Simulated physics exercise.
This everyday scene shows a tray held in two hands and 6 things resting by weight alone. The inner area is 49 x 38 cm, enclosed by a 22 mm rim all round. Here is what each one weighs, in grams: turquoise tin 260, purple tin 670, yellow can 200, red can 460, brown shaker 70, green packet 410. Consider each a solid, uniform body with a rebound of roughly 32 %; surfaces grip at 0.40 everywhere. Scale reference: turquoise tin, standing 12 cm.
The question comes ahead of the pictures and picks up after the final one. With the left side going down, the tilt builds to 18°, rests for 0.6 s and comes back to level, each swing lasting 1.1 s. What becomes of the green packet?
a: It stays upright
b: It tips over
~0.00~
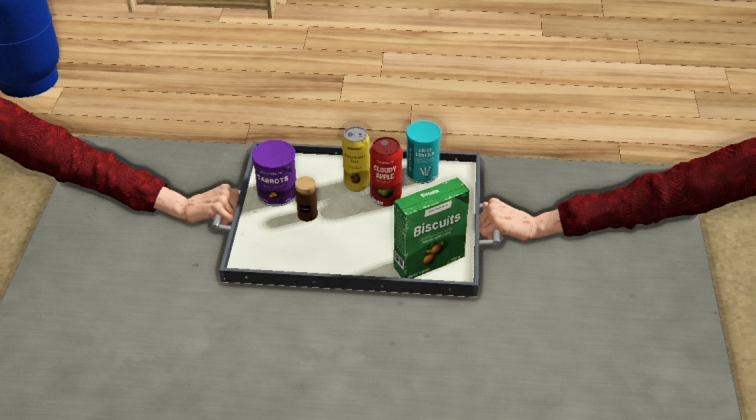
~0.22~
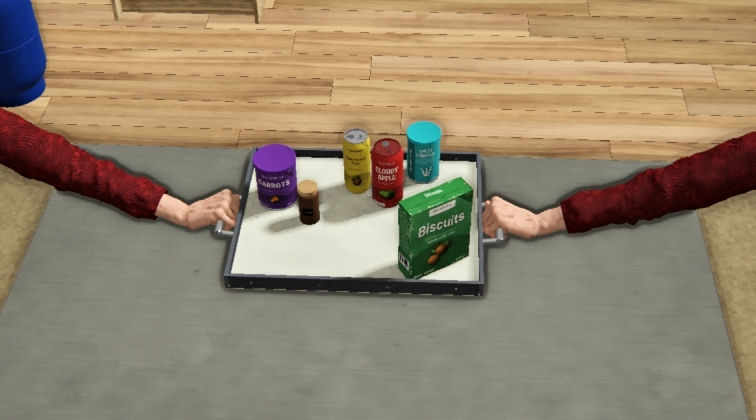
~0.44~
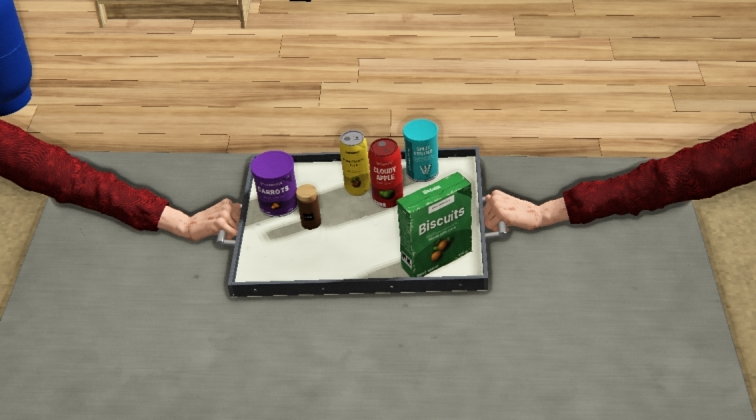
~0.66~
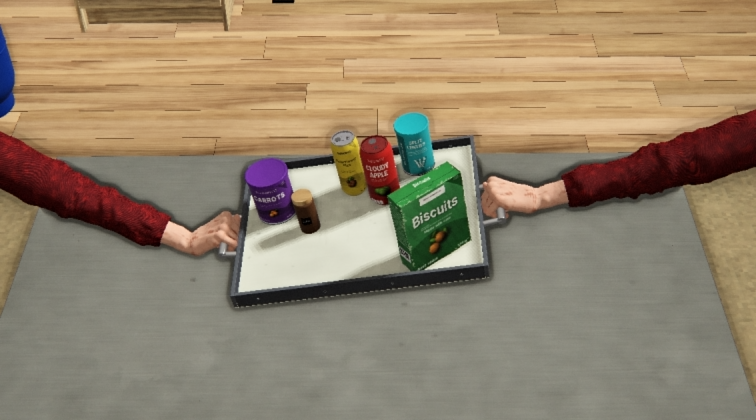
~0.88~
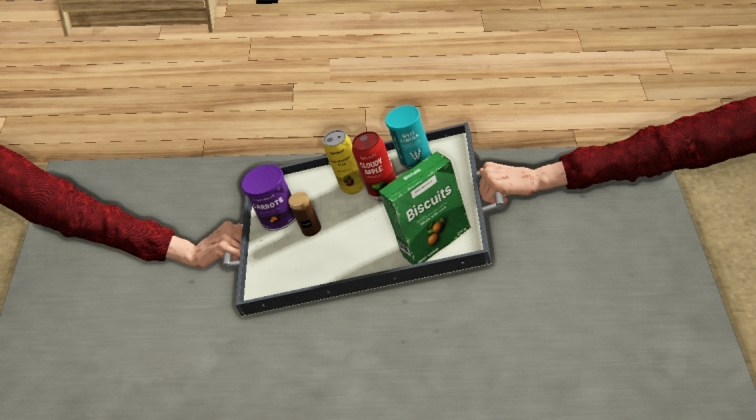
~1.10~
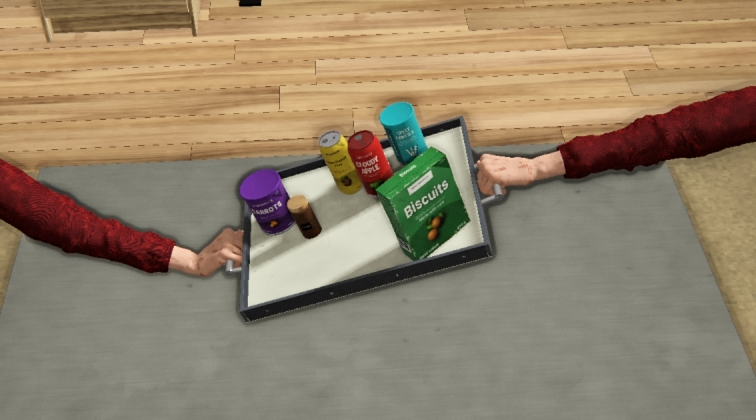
It stays upright (a).
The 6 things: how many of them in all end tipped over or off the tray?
0 of them.
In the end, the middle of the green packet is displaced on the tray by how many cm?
I'd put it at about 0 centimetres.
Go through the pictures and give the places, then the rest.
Tray level; green packet (431, 230); turquoise tin (423, 153), in the first picture.
Tray level; yellow can (357, 162); red can (387, 174), in the second picture.
Tray at 3°, left edge down; brown shaker (309, 207); turquoise tin (421, 151), in the third picture.
Tray at 9°, left edge down; purple tin (272, 192); yellow can (349, 164), in the fourth picture.
Tray at 15°, left edge down; red can (375, 167); brown shaker (305, 214), in the fifth picture.
Tray at 18°, left edge down; green packet (425, 206); turquoise tin (404, 134), in the sixth picture.
Around 2.10 s, tray at 15°, left edge down.
Around 2.40 s, tray at 7°, left edge down.
Around 2.70 s, tray at 1°, left edge down.
Finally (3.4 s), all 6 still in place (within 5 cm). Final places as that camera would see them, green packet near (442, 222).
